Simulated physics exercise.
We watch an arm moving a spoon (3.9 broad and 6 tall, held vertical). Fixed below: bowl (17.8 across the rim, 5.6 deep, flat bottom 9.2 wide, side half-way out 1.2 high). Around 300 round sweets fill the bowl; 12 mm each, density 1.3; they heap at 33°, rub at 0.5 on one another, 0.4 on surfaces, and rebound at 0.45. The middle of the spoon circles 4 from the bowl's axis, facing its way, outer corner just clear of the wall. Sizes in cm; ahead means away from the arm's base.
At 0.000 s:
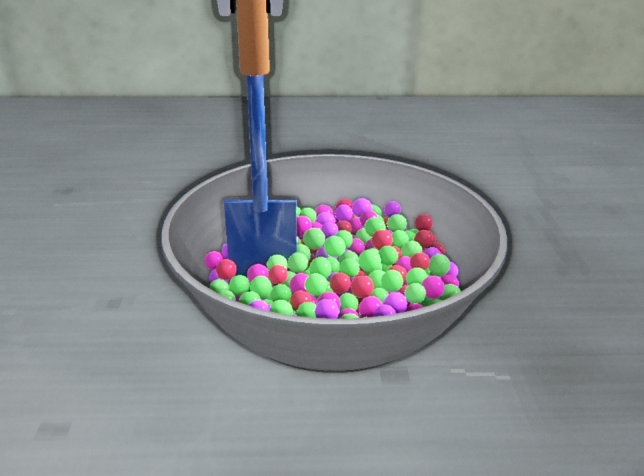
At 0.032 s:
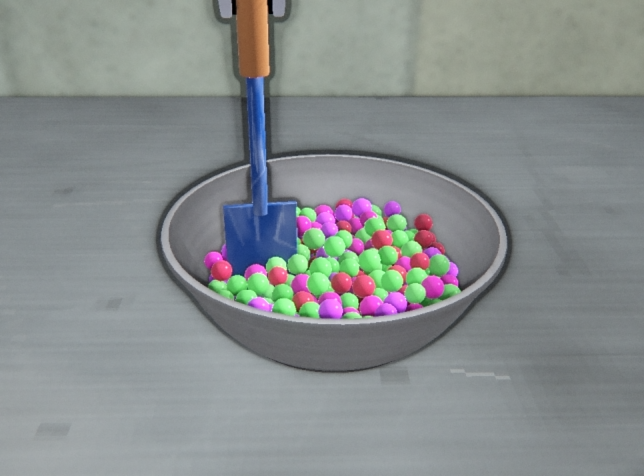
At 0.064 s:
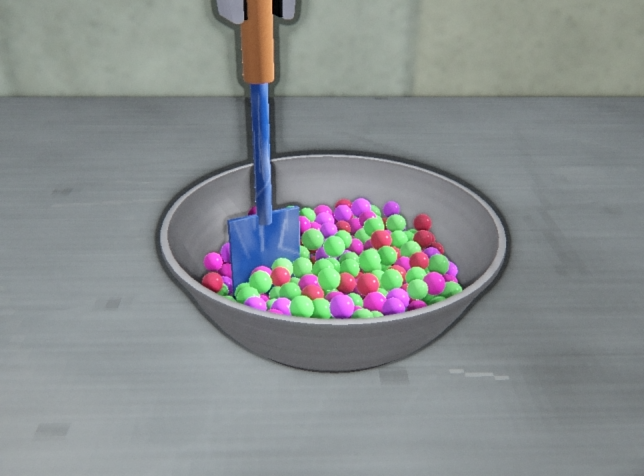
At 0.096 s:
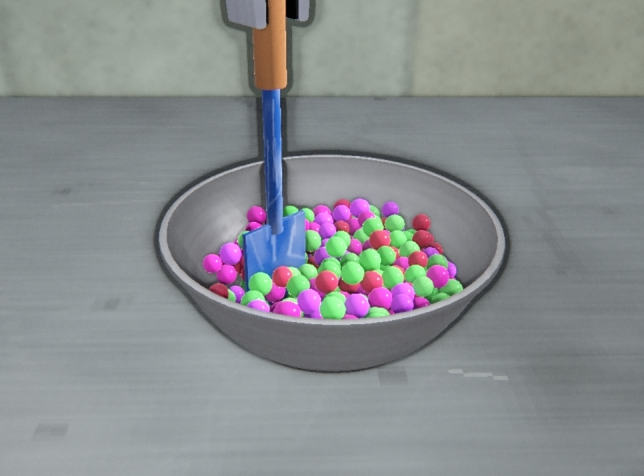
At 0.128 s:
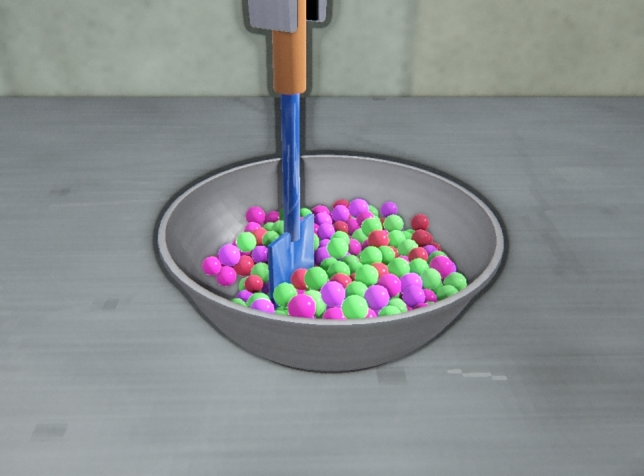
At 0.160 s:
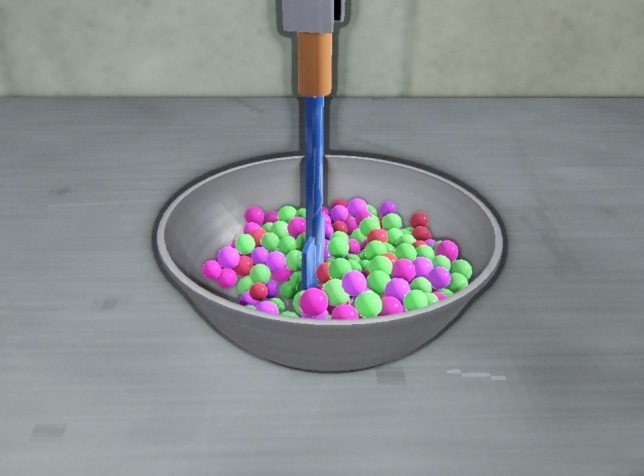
A blue spade held upright by a gripper sweeping rightward through green, pink, purple and red balls in a grey bowl, turning edge-on.
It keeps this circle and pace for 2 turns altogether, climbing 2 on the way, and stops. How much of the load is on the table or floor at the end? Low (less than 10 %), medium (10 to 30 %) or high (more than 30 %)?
Share on the table or floor: Medium (10 to 30 %).
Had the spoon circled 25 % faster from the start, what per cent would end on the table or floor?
In that case some 20 per cent.
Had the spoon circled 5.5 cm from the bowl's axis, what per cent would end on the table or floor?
Then about 10 per cent.
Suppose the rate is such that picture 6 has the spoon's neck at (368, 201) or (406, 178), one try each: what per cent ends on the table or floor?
Some 30 and 45 per cent.
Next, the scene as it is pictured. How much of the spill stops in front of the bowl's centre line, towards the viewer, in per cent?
Roughly 40 per cent.
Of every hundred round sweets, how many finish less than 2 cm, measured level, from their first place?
Some 5 per cent.
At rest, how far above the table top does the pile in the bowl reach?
Some 5.5 cm.
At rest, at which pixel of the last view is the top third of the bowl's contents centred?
Near (287, 266).
By 0.63 s, 329° round, highest piece 8 above the table; 272 in the bowl, 23 on the table or floor, 2 in flight or on the tool.
By 1.10 s, 222° round, highest piece 7 above the table; 256 in the bowl, 39 on the table or floor, 2 in flight or on the tool.
By 1.53 s, 0° round, highest piece 6 above the table; 254 in the bowl, 43 on the table or floor.
By 2.23 s, 0° round, highest piece 5 above the table; 254 in the bowl, 43 on the table or floor.
Final count, 254 in the bowl, 43 on the table or floor. That is 14 % on the table or floor.
